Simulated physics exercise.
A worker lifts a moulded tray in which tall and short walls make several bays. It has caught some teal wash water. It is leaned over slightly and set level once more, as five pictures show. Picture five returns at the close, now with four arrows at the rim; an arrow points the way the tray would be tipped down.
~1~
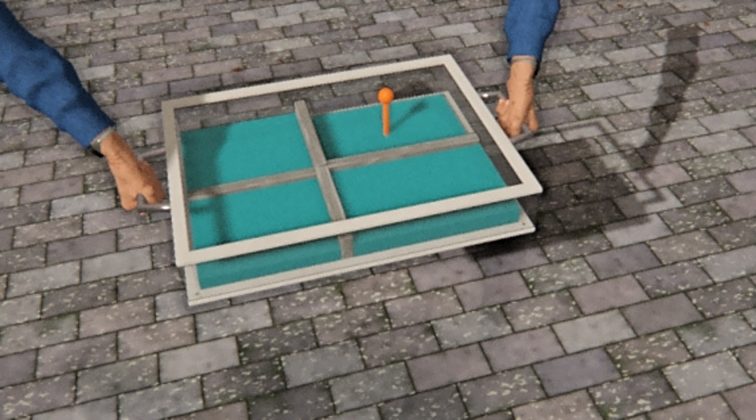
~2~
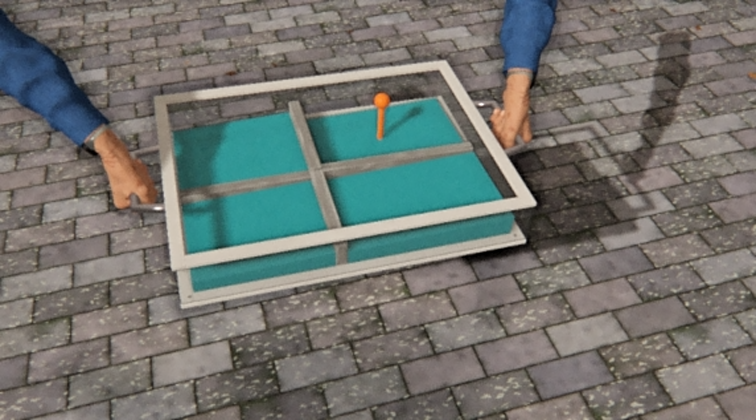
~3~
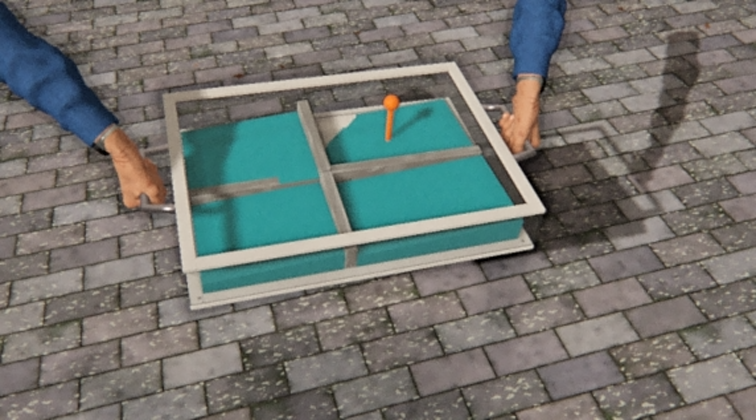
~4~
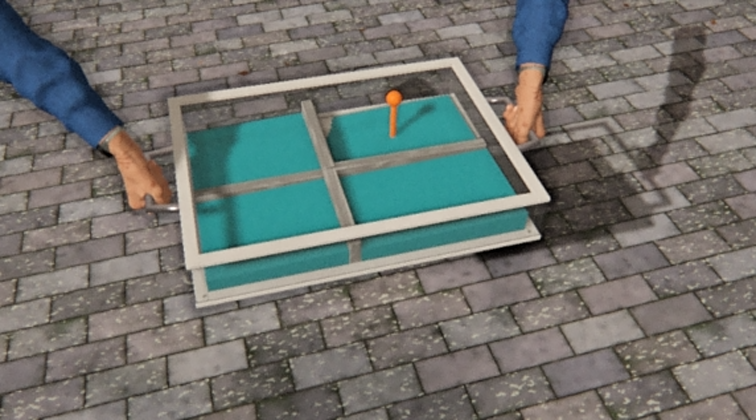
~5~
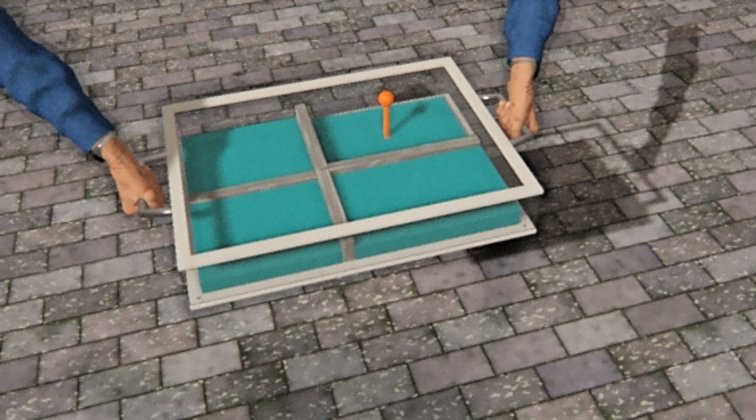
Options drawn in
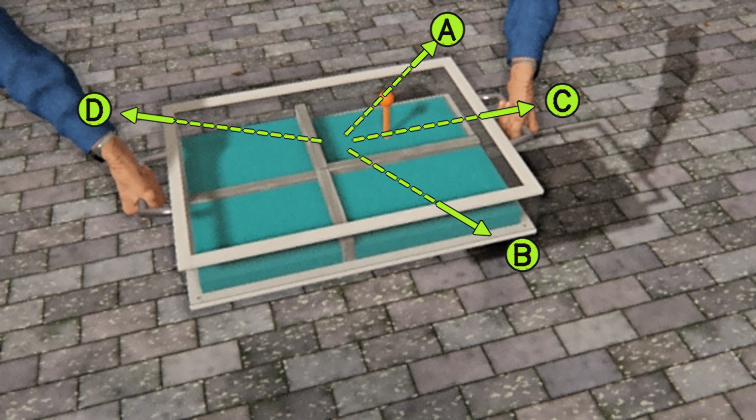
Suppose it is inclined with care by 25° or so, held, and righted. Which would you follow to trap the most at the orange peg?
Arrow C does it best.
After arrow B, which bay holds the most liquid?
The front right bay.
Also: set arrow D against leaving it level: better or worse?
Arrow D is worse.
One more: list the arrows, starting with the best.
The order is C, A, D, B.
In lime, A ends at (433, 44); B ends at (485, 232); C ends at (528, 107); D ends at (126, 114).
With A, about 30 % of the liquid ends in the peg's bay; about 57 % goes over the rim.
With B, about 4 % of the liquid ends in the peg's bay; about 52 % goes over the rim.
With C, about 38 % of the liquid ends in the peg's bay; about 4 % goes over the rim.
With D, about 8 % of the liquid ends in the peg's bay; about 54 % goes over the rim.
